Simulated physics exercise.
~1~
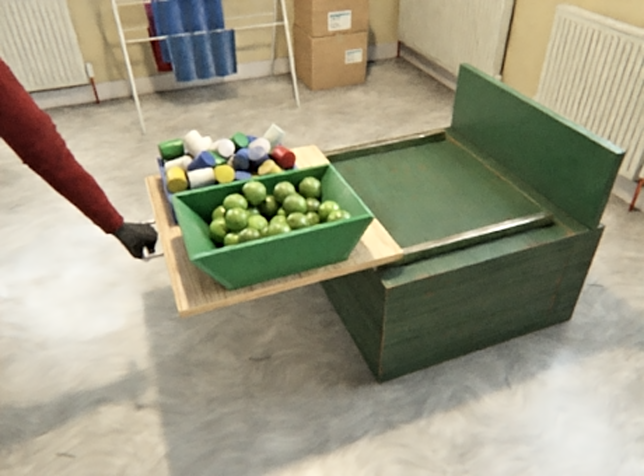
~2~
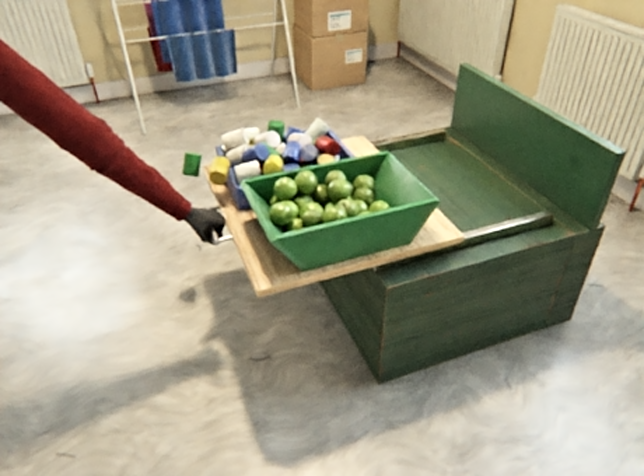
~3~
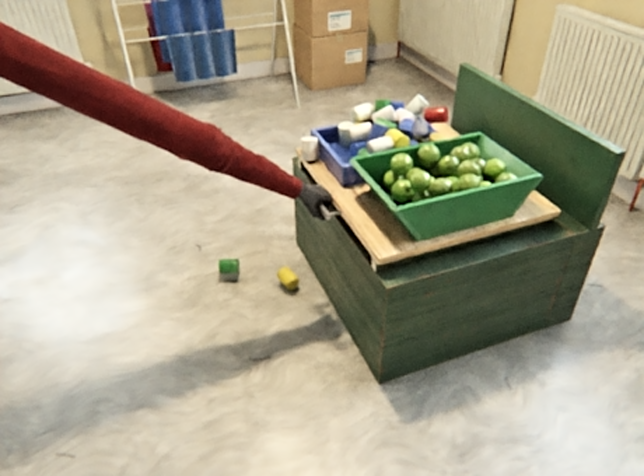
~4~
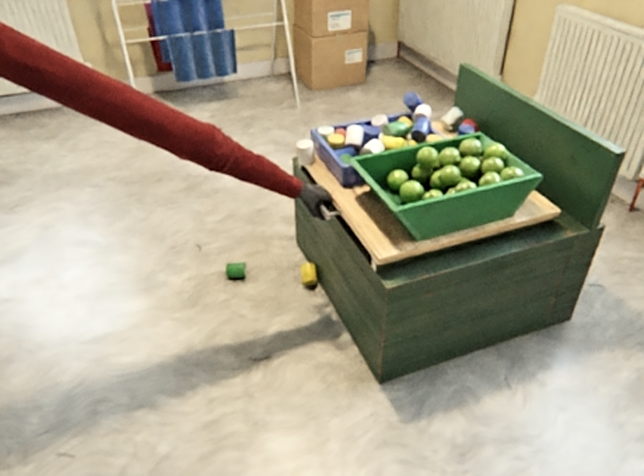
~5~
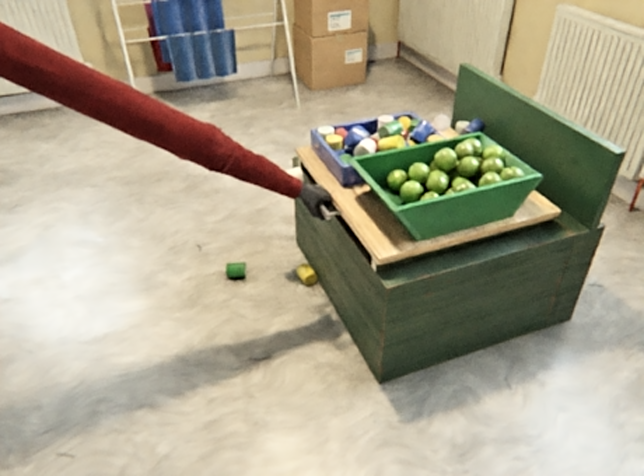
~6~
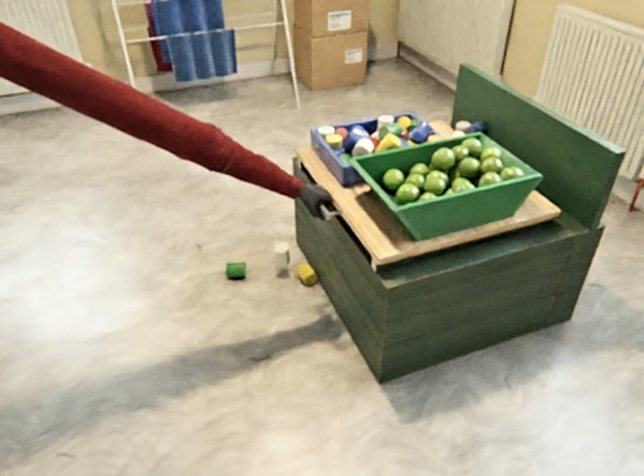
In a room with radiators and a drying rack, a red-sleeved arm pushes a wooden shelf holding green apples and small colourful jars rightward onto a green chest; several jars spill, some resting on the floor, while the apples settle in their green box.
